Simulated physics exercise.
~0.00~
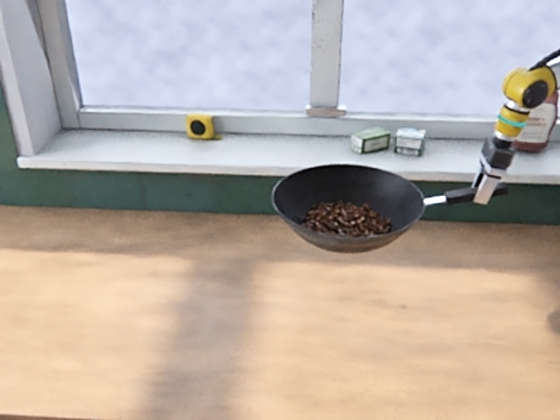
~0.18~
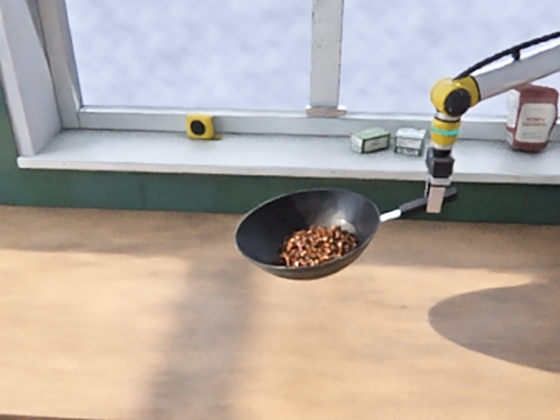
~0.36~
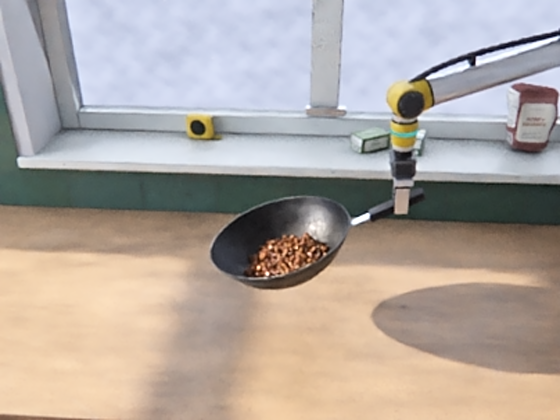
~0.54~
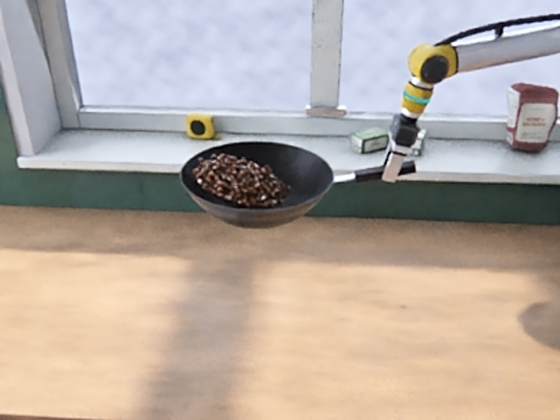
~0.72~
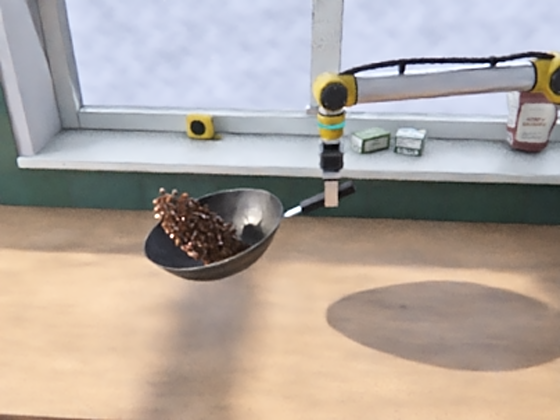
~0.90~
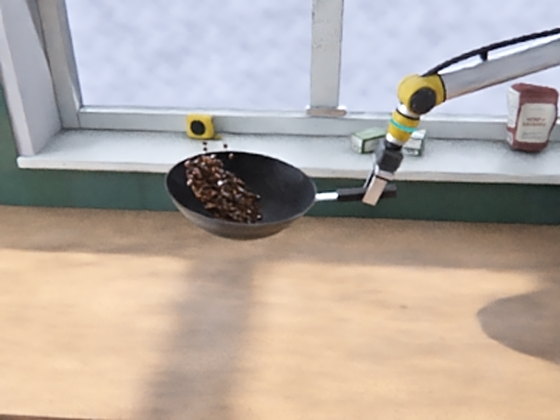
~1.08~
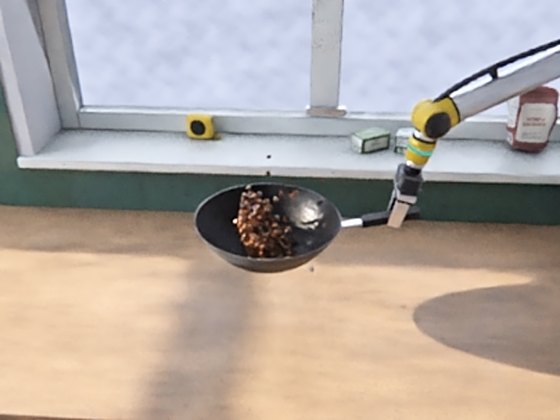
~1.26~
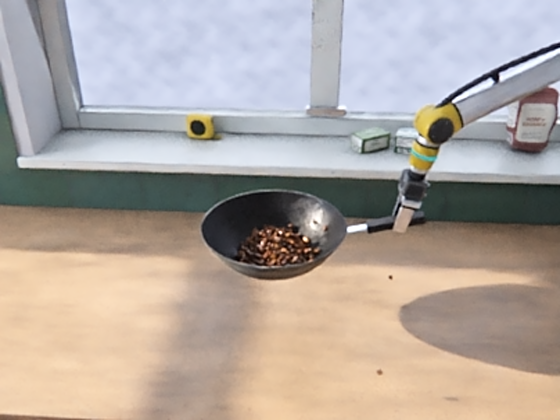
On a wooden counter by a window, a robot arm swung a dark wok of small brown pellets leftward, tossed them up in a clump, and drew back to the right as they settled in the wok, though a couple of stray pieces flew out.
